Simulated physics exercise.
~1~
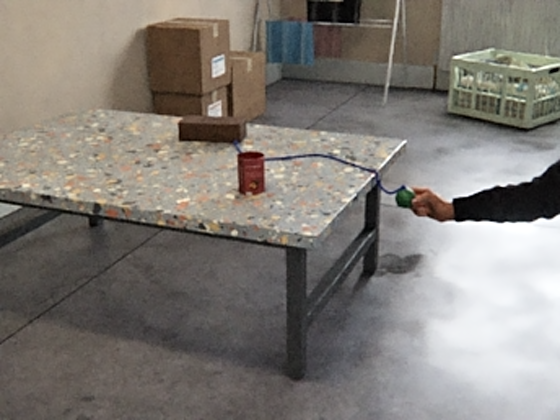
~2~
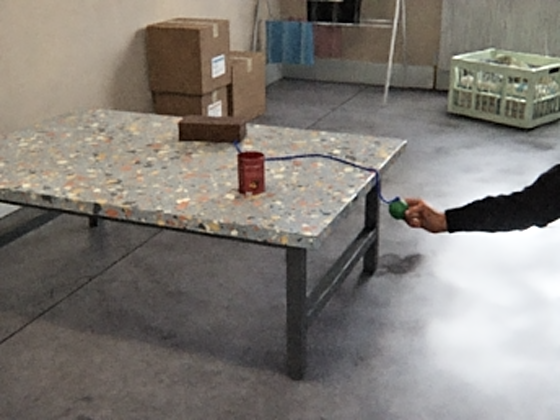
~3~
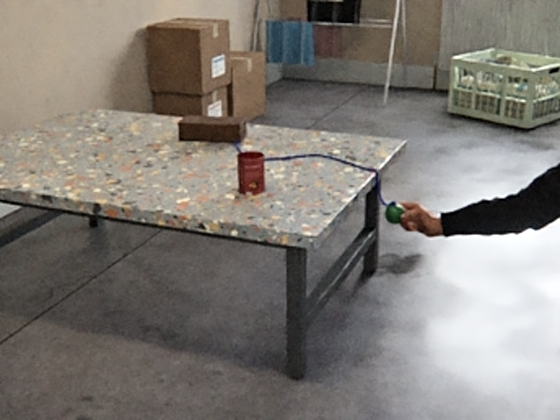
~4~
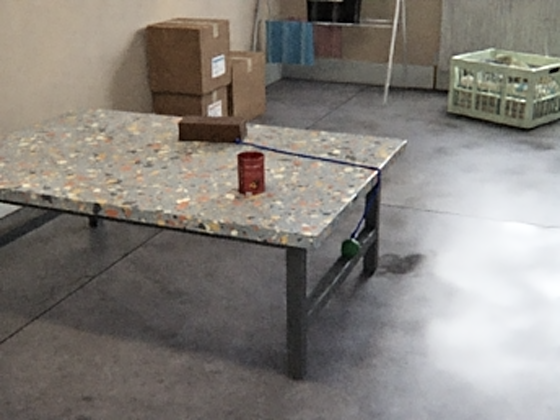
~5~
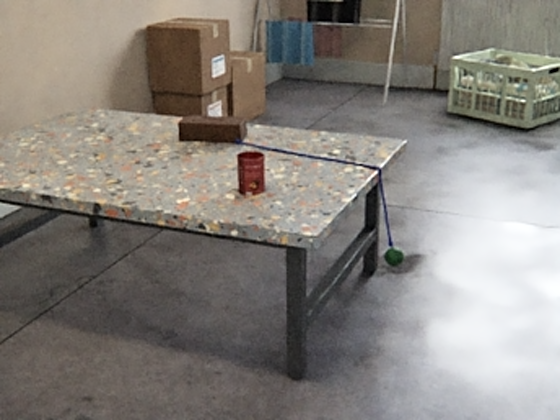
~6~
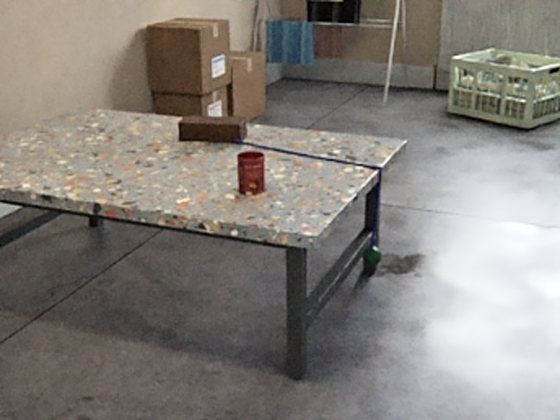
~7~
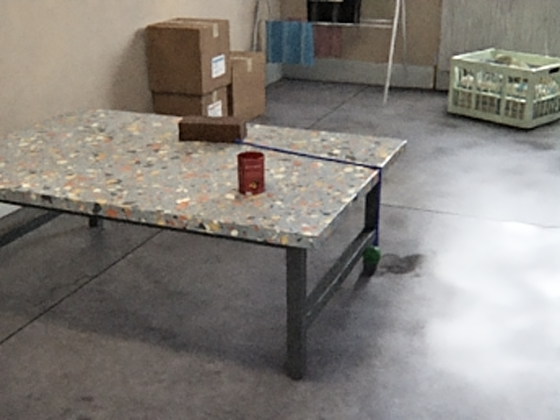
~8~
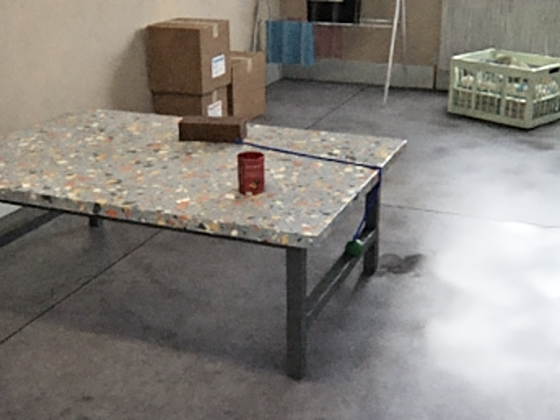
A hand in a dark sleeve holds a green ball on a blue shoelace beside a speckled, dark-legged table, seen from slightly above in a grey-floored room. The lace runs across the tabletop to a reddish-brown brick, near a red cup, with cardboard boxes and a pale crate behind. The hand lowers the ball slightly, then lets go and withdraws to the right. The ball drops and swings left beneath the table's edge, swings back right, then moves left again. It ends hanging above the floor near the table leg, while brick and cup stay in place.
